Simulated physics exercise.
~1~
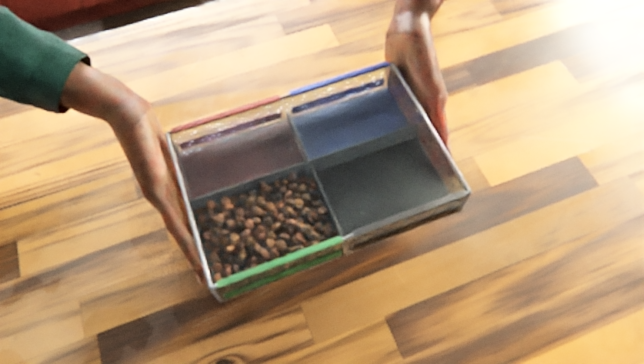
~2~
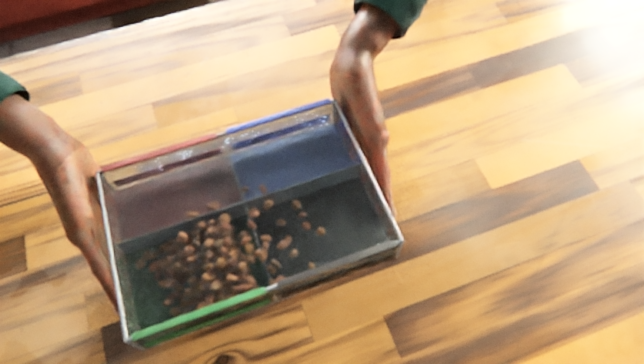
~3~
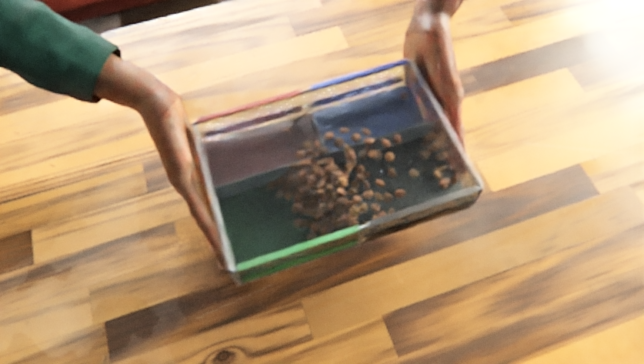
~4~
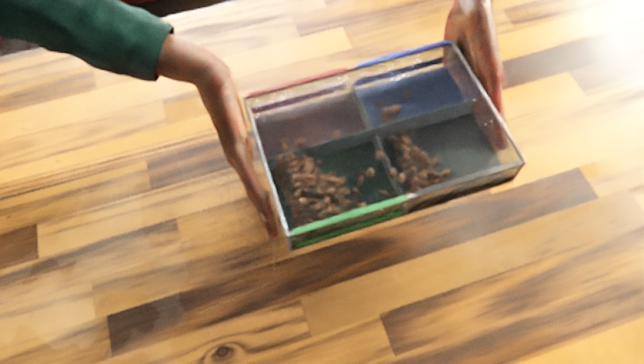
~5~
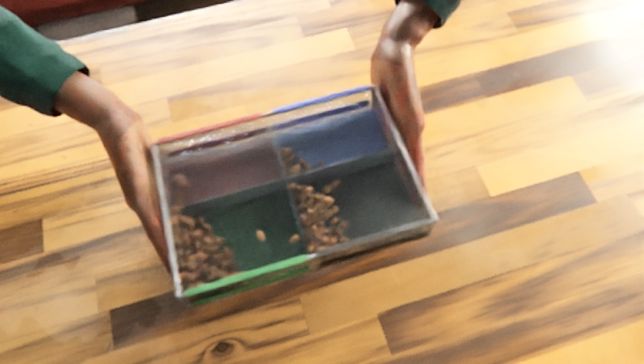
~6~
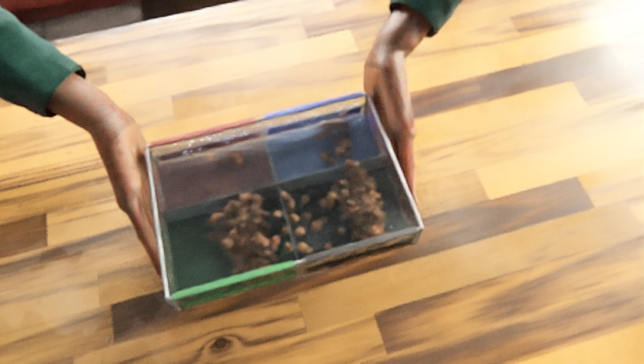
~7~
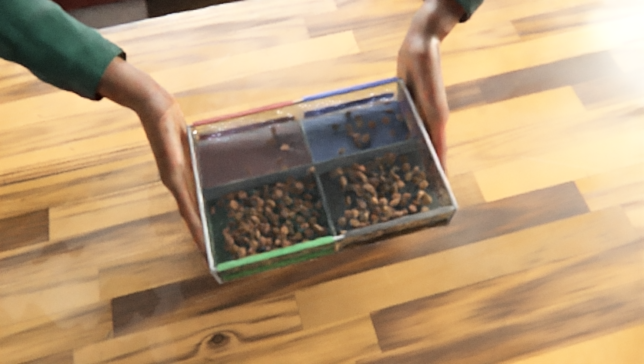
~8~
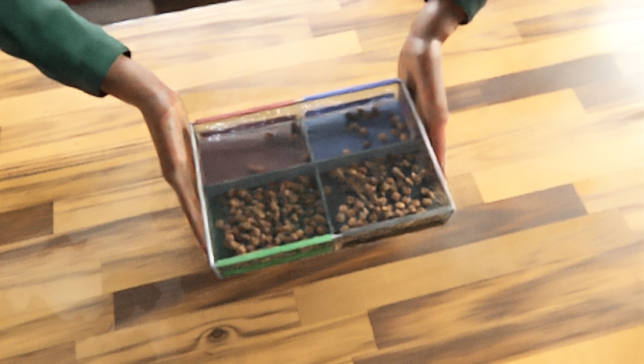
Brown kibble pieces scattering from the green-marked compartment as two hands shake a divided box, settling mostly across green and black sections.
